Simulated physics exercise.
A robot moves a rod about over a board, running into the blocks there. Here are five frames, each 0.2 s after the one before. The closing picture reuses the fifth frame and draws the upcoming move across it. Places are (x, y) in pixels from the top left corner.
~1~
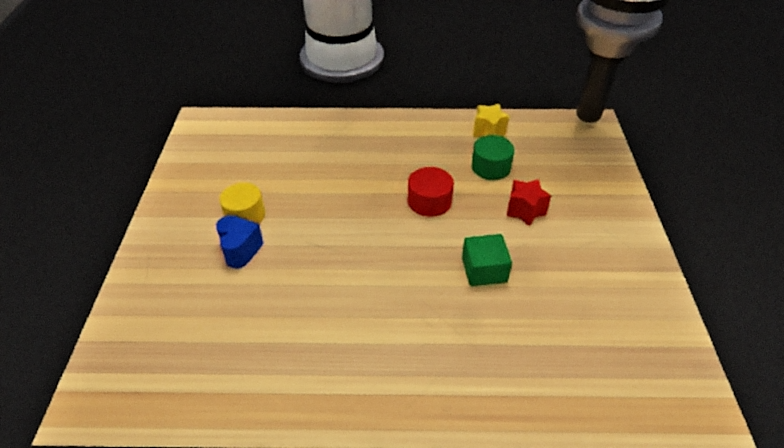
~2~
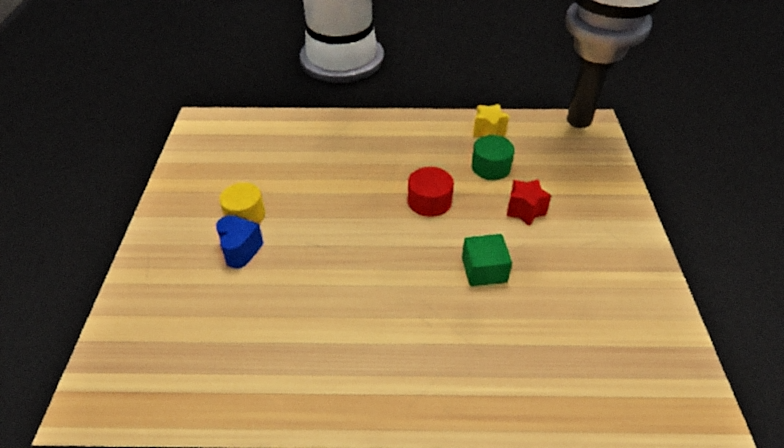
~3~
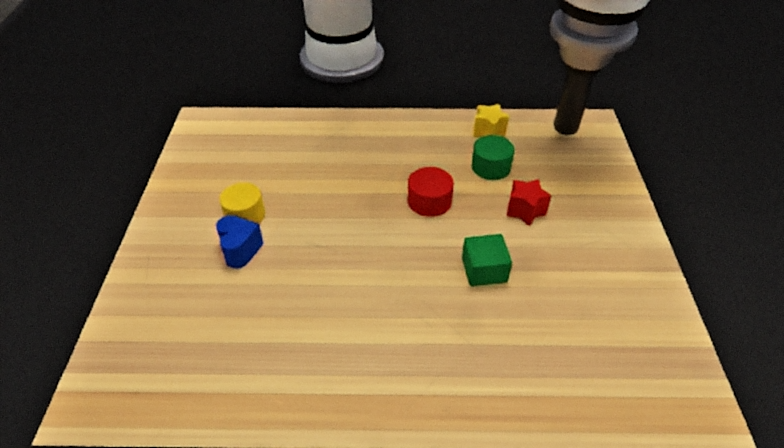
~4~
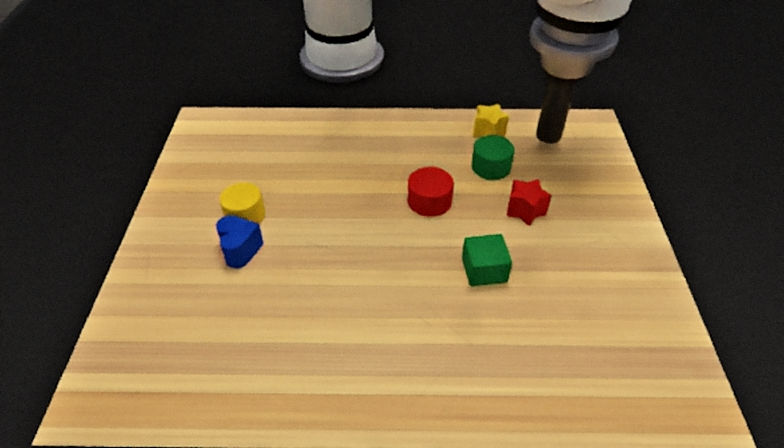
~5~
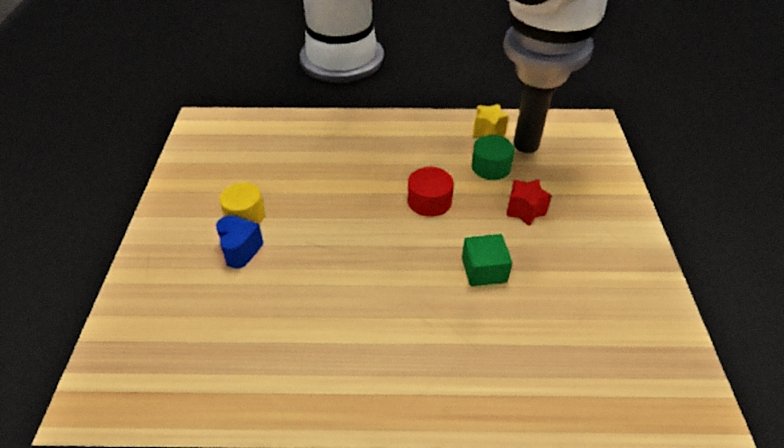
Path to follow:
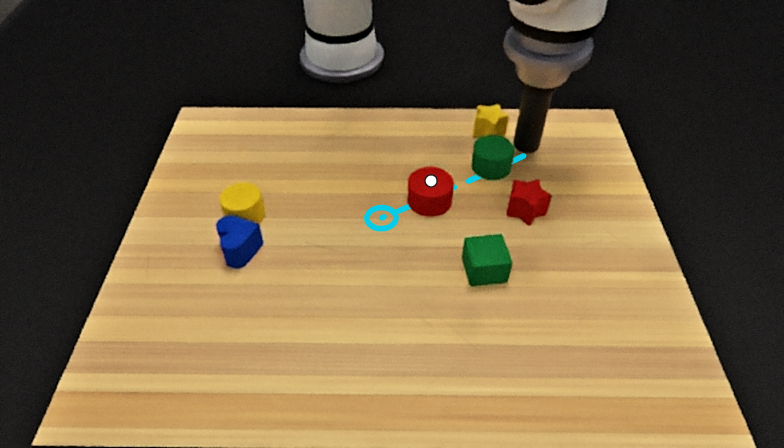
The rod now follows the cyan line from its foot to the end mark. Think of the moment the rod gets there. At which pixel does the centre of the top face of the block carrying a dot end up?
The answer is (348, 215).
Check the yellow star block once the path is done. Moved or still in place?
That one stays where it is.
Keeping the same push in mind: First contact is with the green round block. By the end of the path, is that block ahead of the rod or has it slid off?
Beside or behind.
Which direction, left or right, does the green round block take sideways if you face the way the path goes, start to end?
The right.
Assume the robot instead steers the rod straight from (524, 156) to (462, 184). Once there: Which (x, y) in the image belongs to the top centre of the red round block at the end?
I predict (410, 188).
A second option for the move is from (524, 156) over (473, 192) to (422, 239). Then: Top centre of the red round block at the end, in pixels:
That would be at about pixel (408, 187).
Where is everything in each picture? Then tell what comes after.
Rod's lower end at (588, 117); red round block at (431, 181); yellow star block at (491, 113); green round block at (494, 147), in the first picture.
Rod at (579, 122); blocks still, in the second picture.
Rod at (566, 129); blocks still, in the third picture.
Rod at (548, 137); blocks still, in the fourth picture.
Rod at (526, 146); red round block at (431, 181); yellow star block at (491, 113); green round block at (494, 147), in the fifth picture.
Drawn move, in a line from (524, 156) to (381, 218); the dot is on the red round block.
On the path given first. One third of the way, rod at (482, 166); red round block at (425, 184); green round block at (449, 160).
Two thirds of the way, rod at (433, 187); red round block at (400, 192); green round block at (405, 162).
At the end, rod at (381, 208); red round block at (348, 215); yellow star block still; green round block at (401, 162).
